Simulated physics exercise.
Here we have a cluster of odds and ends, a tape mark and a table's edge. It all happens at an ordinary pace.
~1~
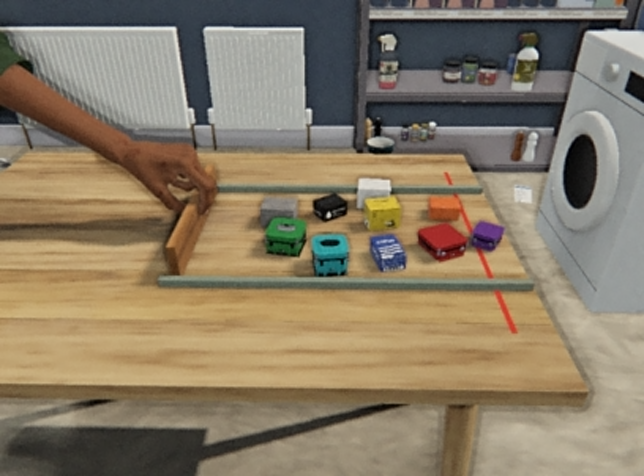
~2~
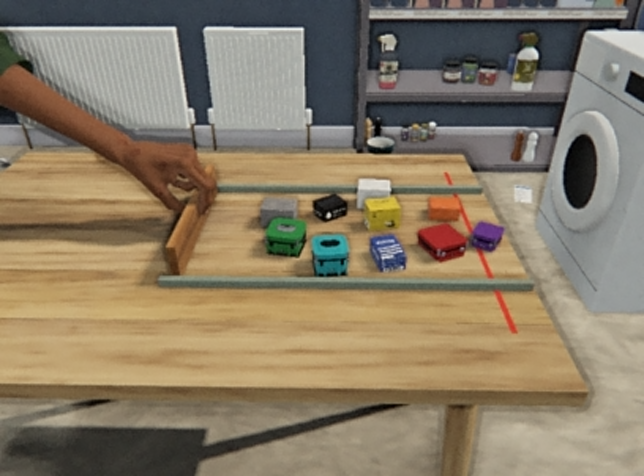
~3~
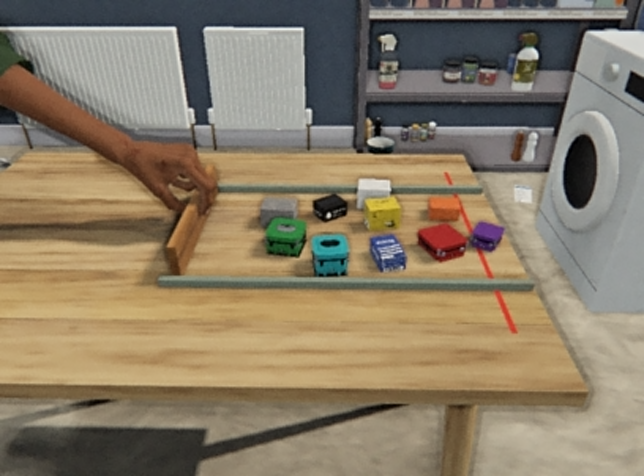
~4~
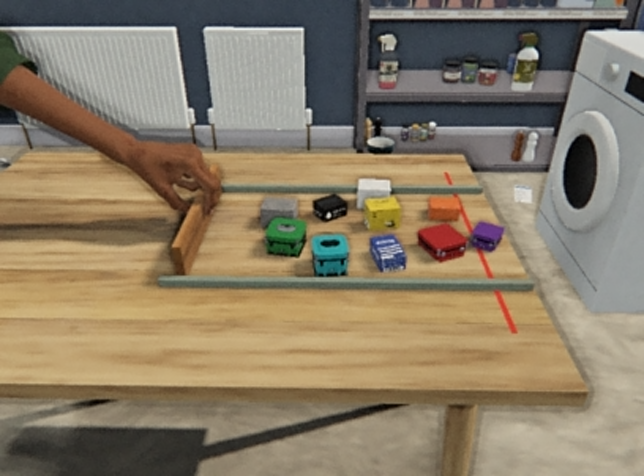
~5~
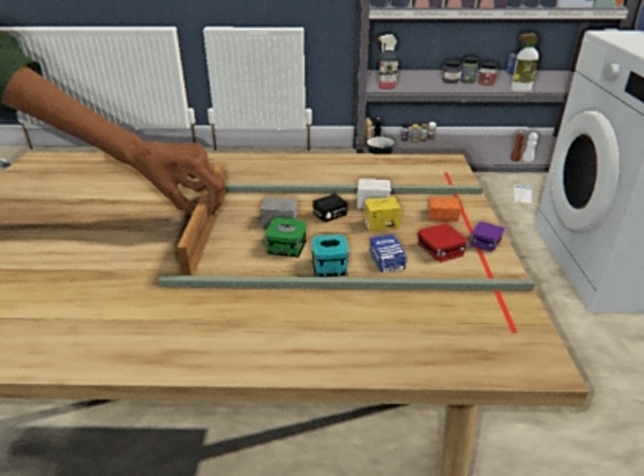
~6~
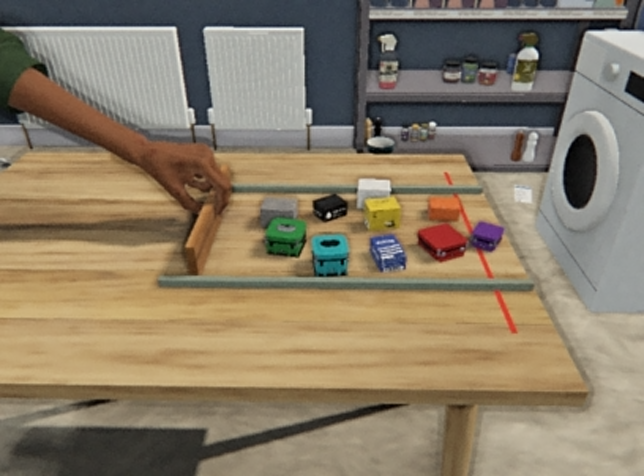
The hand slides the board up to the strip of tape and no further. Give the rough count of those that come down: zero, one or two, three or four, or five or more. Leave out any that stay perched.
Here the number that fall off is five or more.
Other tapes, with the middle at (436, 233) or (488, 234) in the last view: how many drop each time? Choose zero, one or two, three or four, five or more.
The falls would be one or two; 5 or more.
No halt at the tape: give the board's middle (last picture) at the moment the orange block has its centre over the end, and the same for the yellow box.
Its middle is around (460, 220) and around (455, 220).
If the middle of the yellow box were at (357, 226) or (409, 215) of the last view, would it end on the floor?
In turn it falls; goes over.
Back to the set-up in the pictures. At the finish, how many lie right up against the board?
5 of them.
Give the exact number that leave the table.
The count is 5.
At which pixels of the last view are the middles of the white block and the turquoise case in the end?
The white block stops around (474, 190); the turquoise case around (506, 258).
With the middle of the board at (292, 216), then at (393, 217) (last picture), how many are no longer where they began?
At the one place 3, at the other 9.
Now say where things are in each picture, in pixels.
Purple case (487, 237); orange block (444, 209); red case (442, 243); board (196, 216); tape (472, 233), in the first picture.
Orange block (444, 209); black box (330, 208), in the second picture.
Red case (442, 243); blue box (388, 253), in the third picture.
Purple case (487, 237); board (200, 216), in the fourth picture.
Orange block (444, 209); grey block (279, 213), in the fifth picture.
Purple case (487, 237); orange block (444, 209); red case (442, 243); board (212, 216); tape (472, 233), in the sixth picture.
Early on, none off yet; purple case at rest near (487, 237); orange block at rest near (444, 209); red case at rest near (442, 243).
Finally, the number that fall off is five or more; lost, yellow box, blue box, red case, orange block and purple case.
